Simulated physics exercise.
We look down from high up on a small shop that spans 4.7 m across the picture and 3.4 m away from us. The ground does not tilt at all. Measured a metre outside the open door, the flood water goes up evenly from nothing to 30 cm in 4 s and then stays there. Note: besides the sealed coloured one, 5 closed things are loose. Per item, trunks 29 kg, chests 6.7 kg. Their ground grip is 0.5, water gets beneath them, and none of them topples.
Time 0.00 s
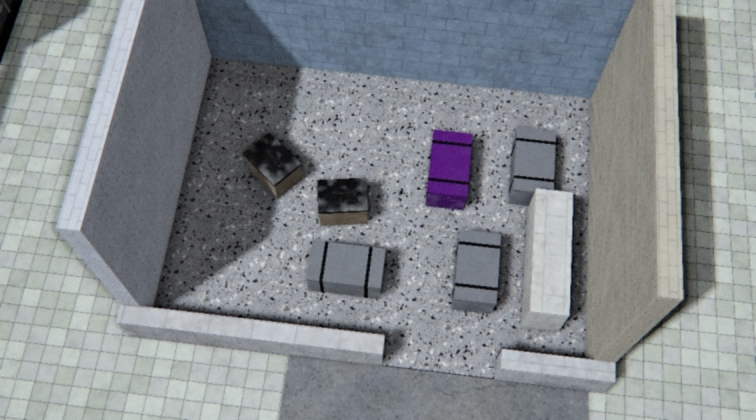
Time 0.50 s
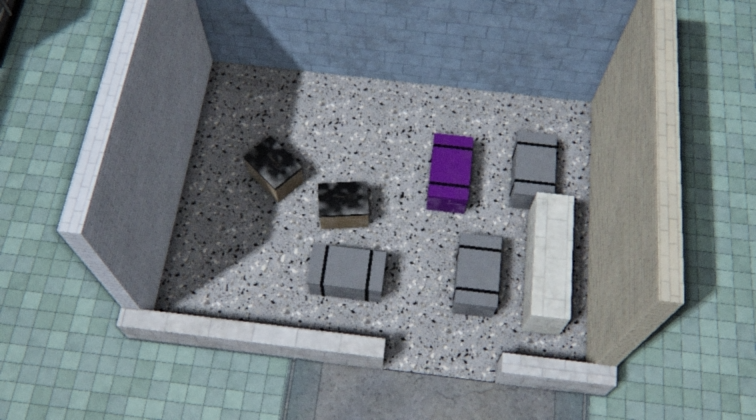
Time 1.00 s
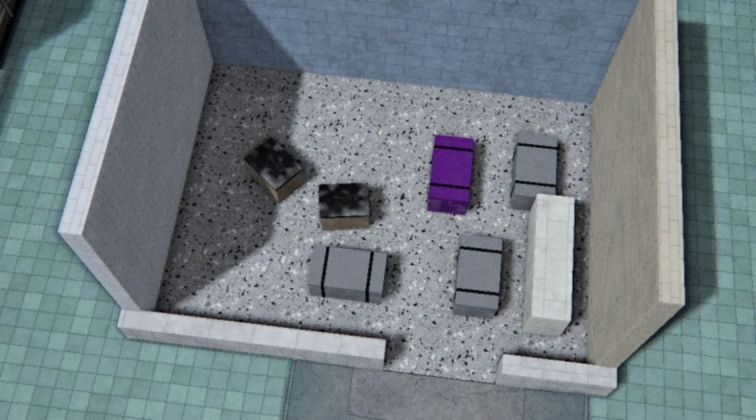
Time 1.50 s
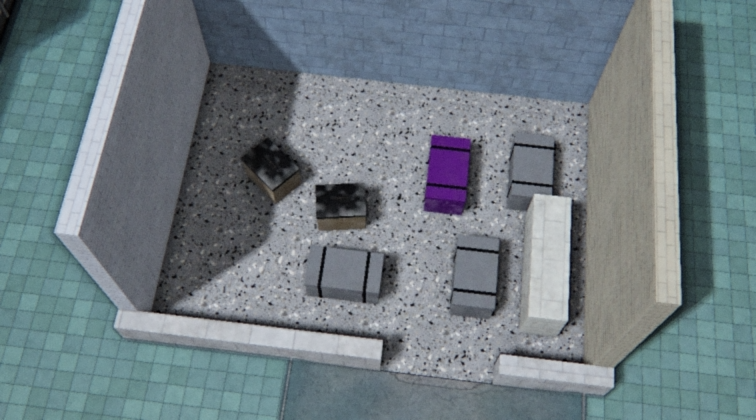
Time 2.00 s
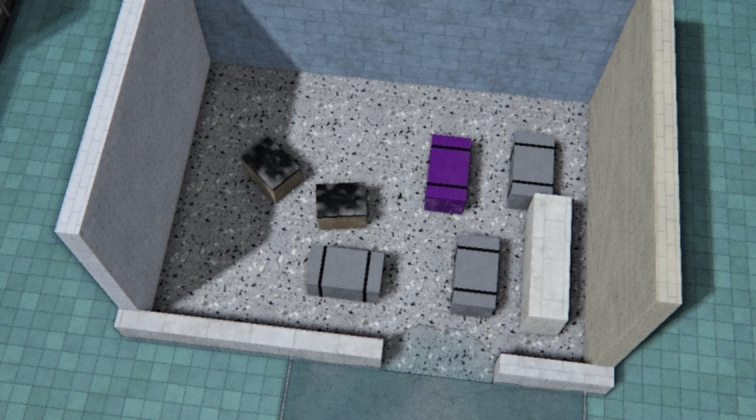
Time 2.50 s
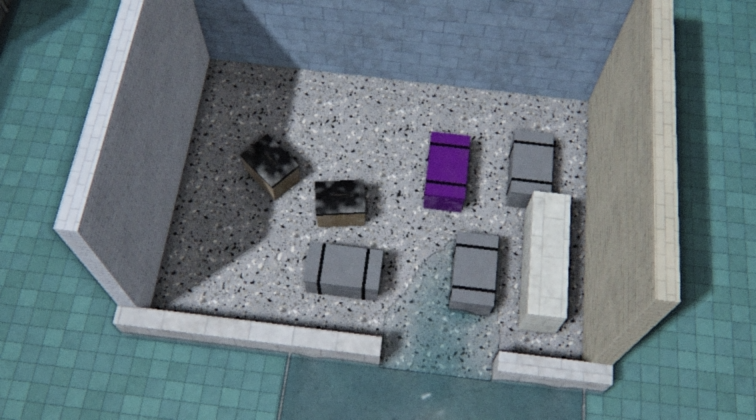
Water spread over the tiled ground outside a small walled shop, then crept in through the front opening and across the speckled floor, while the purple trunk and the other boxes stayed put.
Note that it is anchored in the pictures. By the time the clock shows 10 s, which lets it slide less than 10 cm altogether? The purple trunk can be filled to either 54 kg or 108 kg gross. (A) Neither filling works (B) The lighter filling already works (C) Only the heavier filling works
(C) Only the heavier filling works.
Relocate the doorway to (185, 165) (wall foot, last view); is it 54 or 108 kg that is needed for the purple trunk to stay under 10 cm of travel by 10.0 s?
For that position, the bigger mass alone succeeds.
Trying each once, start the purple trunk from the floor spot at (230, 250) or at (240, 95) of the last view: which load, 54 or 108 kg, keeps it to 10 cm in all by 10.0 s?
First try both suffice, second try the heavier suffices.
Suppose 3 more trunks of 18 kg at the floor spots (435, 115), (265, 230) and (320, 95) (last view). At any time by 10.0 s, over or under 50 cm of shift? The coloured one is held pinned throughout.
Spot one crosses the limit, spot two stays inside, spot three crosses the limit.
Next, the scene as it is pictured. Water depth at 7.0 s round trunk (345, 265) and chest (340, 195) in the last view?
I'd put it at 4 cm and 4 cm respectively.
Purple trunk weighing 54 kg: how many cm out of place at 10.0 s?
140 cm.
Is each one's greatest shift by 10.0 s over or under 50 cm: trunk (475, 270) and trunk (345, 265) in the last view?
First above the mark, then below the mark.
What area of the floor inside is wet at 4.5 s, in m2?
About 7.5 m2.
After 3.5 s the purple trunk would be 0 cm from its start with 54 kg and 0 cm from its start with 108 kg; 2 cm of water round it then.
After 4.5 s the purple trunk would be 0 cm from its start with 54 kg and 0 cm from its start with 108 kg; 6 cm of water round it then.
After 7.0 s the purple trunk would be 46 cm from its start with 54 kg and 0 cm from its start with 108 kg; 11 cm of water round it then.
After 10.0 s the purple trunk would be 131 cm from its start with 54 kg and 0 cm from its start with 108 kg; 13 cm of water round it then.
